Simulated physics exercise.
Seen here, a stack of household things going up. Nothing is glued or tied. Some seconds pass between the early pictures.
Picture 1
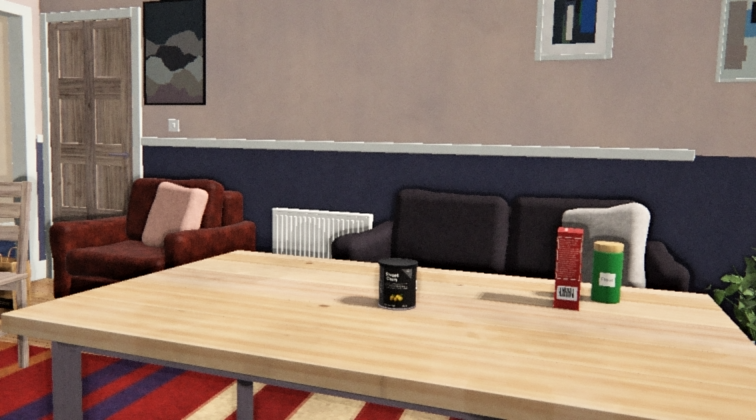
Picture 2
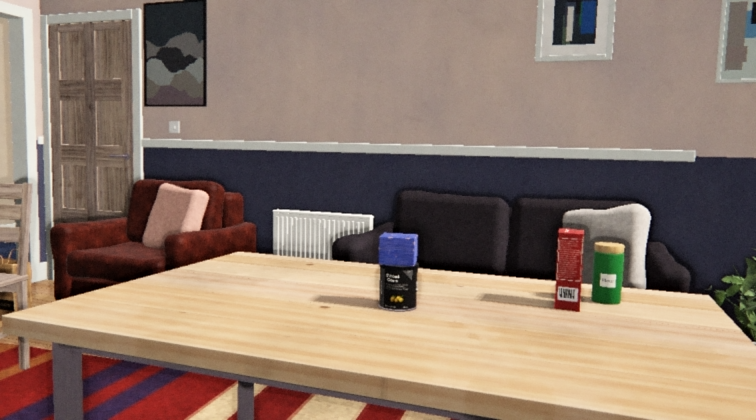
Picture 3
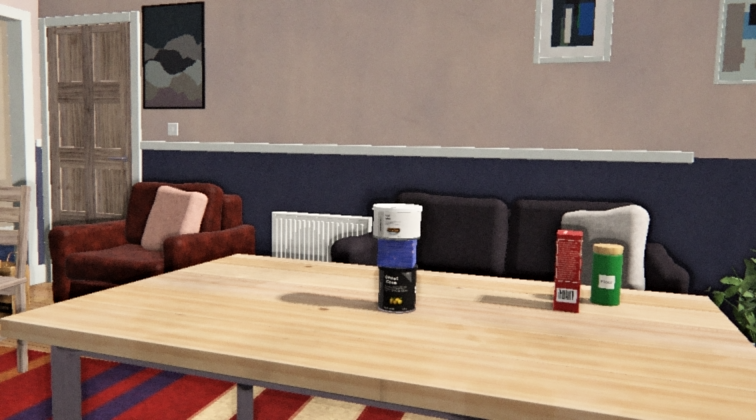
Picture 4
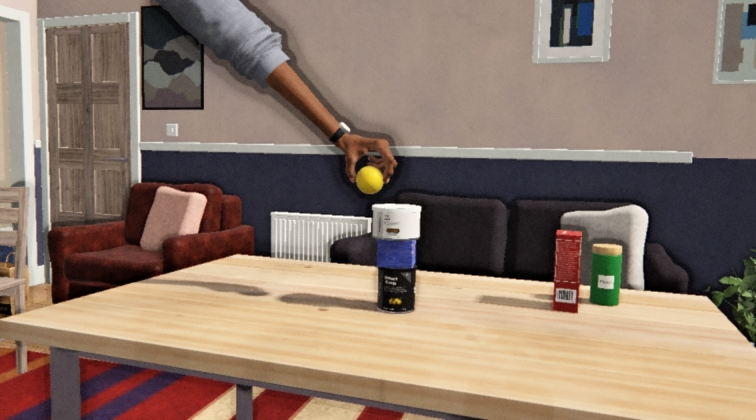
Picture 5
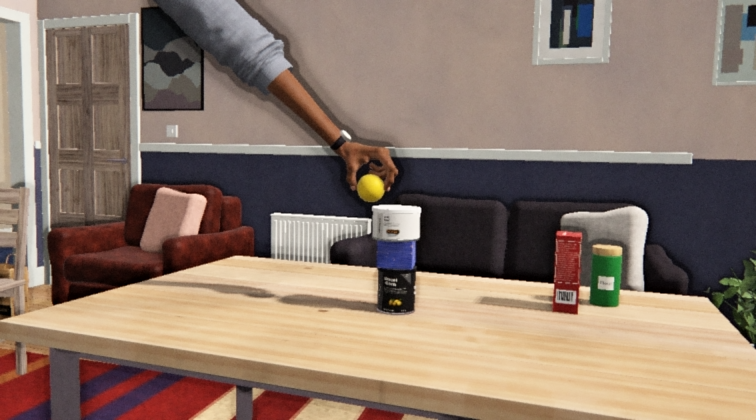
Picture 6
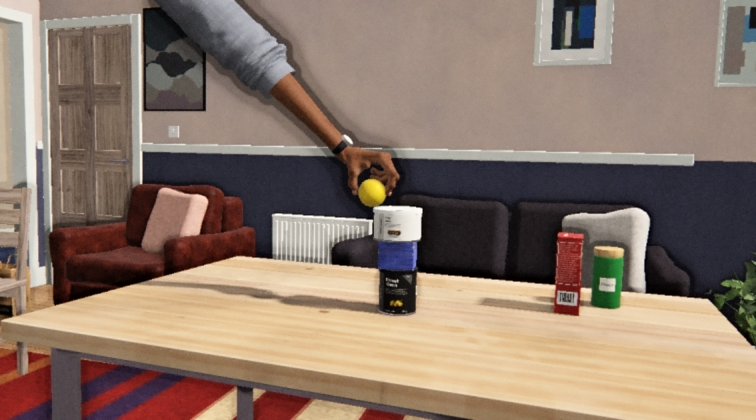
A stack grows on a pale wooden table in a living room, seen from a still camera just above the tabletop, as a blue block and then a white tub appear on a black pot. A red carton and green jar stand to the right, before a dark sofa and a red armchair. A hand reaches in from the upper left, lowering a yellow lemon slightly above the tub.
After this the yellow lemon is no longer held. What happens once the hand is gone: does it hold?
In the end the pile loses its balance.
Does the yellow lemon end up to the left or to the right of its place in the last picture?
To the left.
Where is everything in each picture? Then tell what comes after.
The last thing is not in view yet; red carton (569, 268), in the first frame.
The last thing is not in view yet; black pot (398, 285), in the second frame.
The last thing is not in view yet; blue block (397, 251), in the third frame.
Coming down; yellow lemon (370, 180); green jar (606, 275), in the fourth frame.
Coming down; yellow lemon (371, 188); white tub (396, 223), in the fifth frame.
In place under the hand; yellow lemon (372, 193); red carton (569, 273), in the sixth frame.
Then, 0.30 s past the last view, yellow lemon now fallen.
Then, 0.50 s past the last view, things are still on the move.
Then, 0.80 s past the last view, nothing new.
Finally, fallen, yellow lemon; the other 5 still in place. Final places as the last picture's camera would see them, yellow lemon near (334, 292). The pile comes apart.
